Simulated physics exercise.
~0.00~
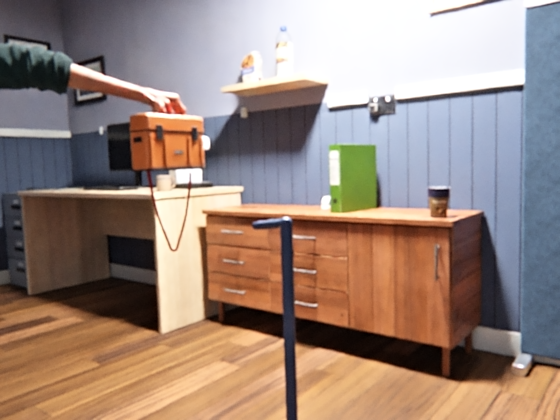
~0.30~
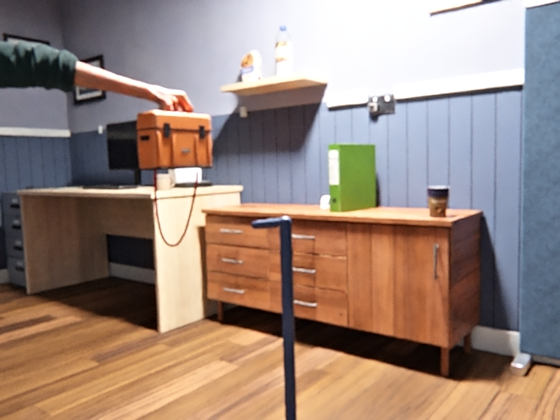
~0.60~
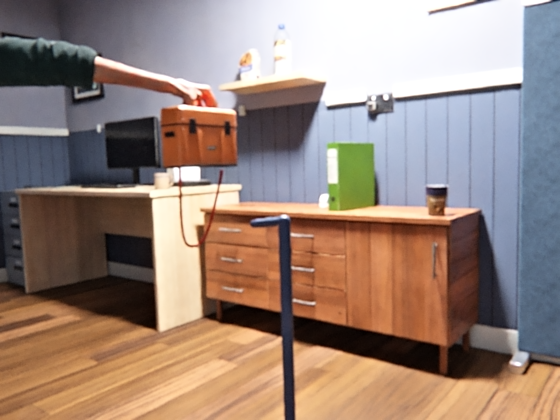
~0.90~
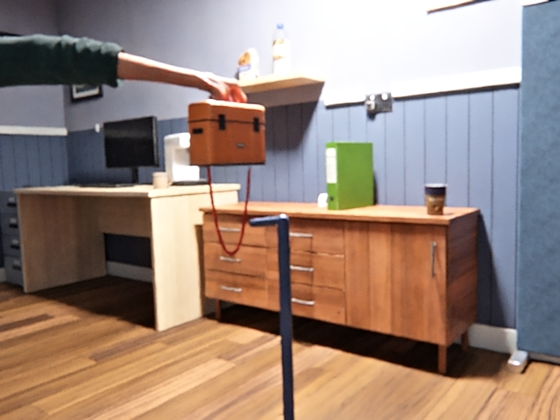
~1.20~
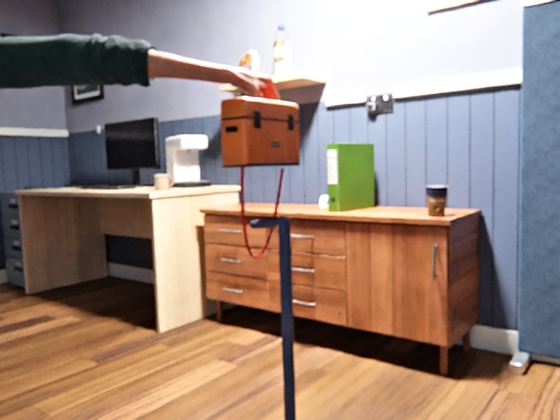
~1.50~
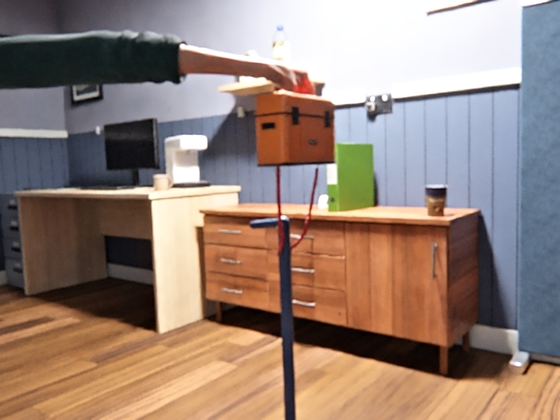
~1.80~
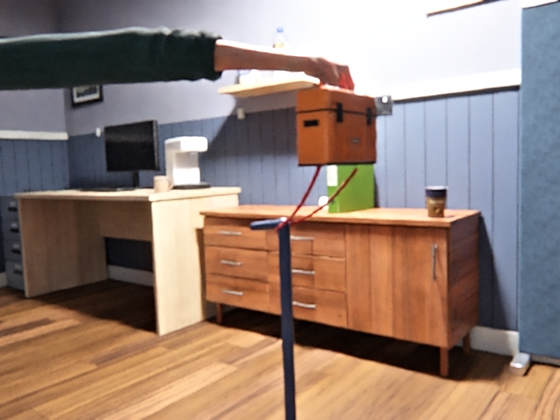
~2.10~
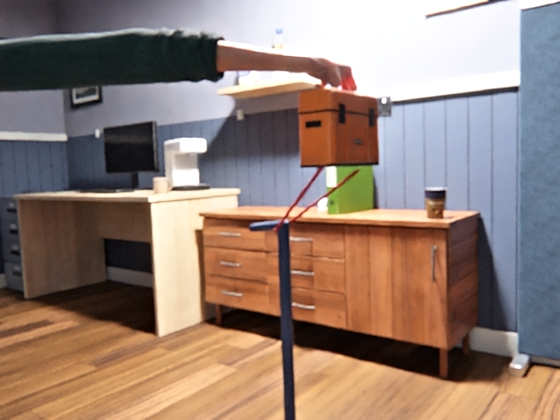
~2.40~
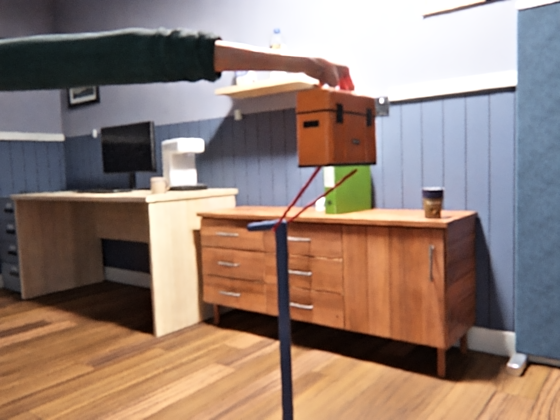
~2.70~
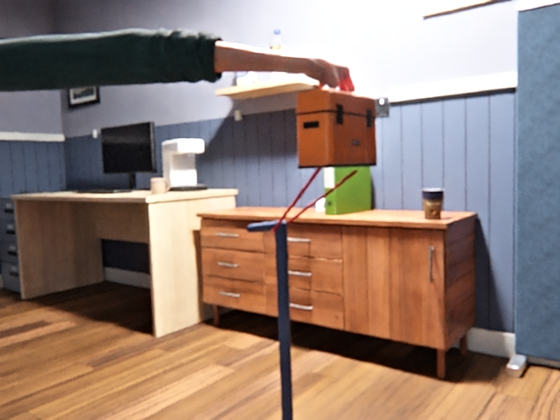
An orange case with a dangling red loop is carried rightward by a hand, past a short dark post with a bar at its top, in a room with wooden furniture. The loop catches on the post and pulls tight, and the case and hand stop beyond it.
